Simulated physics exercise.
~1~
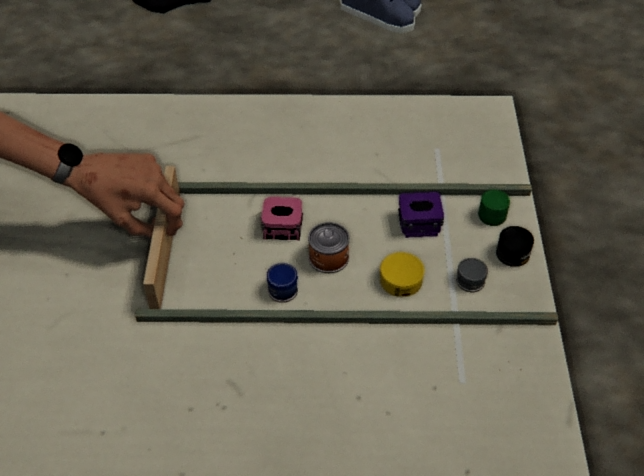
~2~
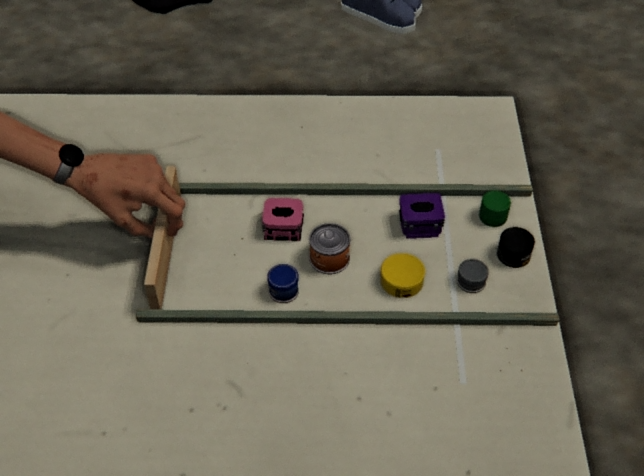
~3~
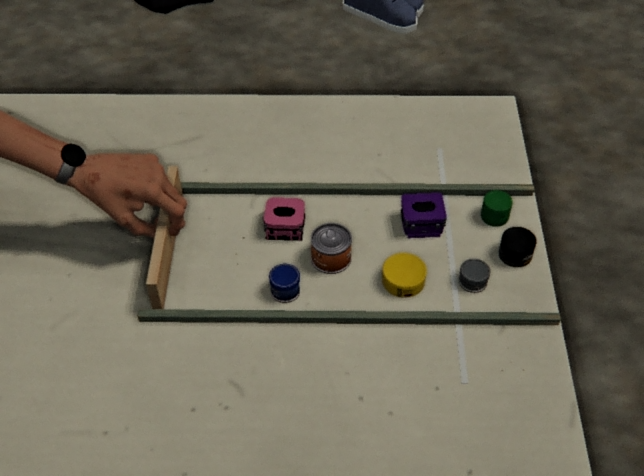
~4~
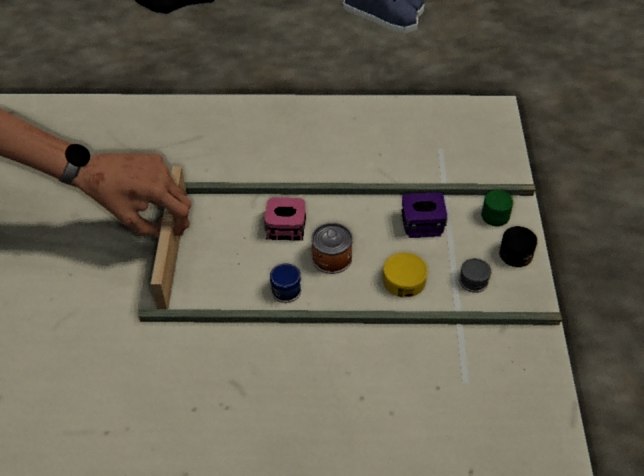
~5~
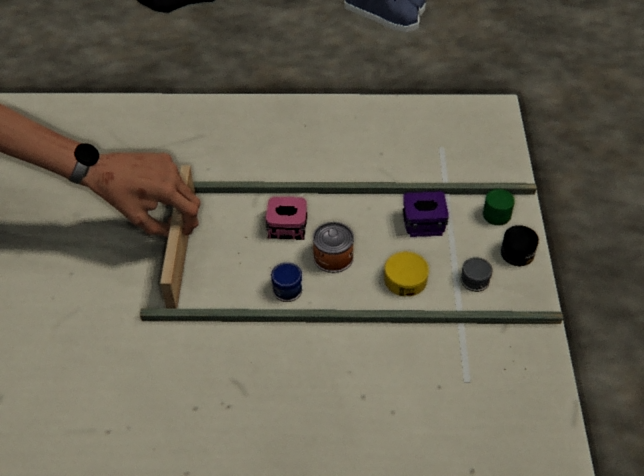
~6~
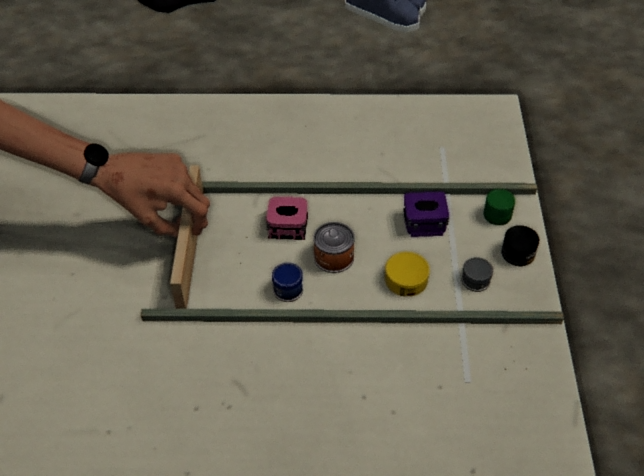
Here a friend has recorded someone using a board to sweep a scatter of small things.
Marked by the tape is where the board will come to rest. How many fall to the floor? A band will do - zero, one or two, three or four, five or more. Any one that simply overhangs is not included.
Spilled: Not one.
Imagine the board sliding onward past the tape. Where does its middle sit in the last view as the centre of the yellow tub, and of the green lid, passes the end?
Roughly at (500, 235) and roughly at (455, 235).
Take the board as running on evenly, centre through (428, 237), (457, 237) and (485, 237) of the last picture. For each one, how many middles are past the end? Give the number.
0, 1 and 2.
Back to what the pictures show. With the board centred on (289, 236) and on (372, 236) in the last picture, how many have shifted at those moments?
2 at one spot and 5 at the other.
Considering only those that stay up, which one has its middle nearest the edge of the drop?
Green lid.
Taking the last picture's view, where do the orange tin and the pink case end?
Same order as the question: First (475, 247), second (470, 218).
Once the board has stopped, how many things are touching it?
At rest, 3 are in contact.
A little later, none off yet; black tub at rest near (520, 246); green lid at rest near (499, 208); grey tin at rest near (477, 274).
Next, none off yet; black tub at rest near (520, 246); green lid moving near (505, 208); grey tin shifted about its own width near (503, 274).
When it is over, the number that fall off is zero.
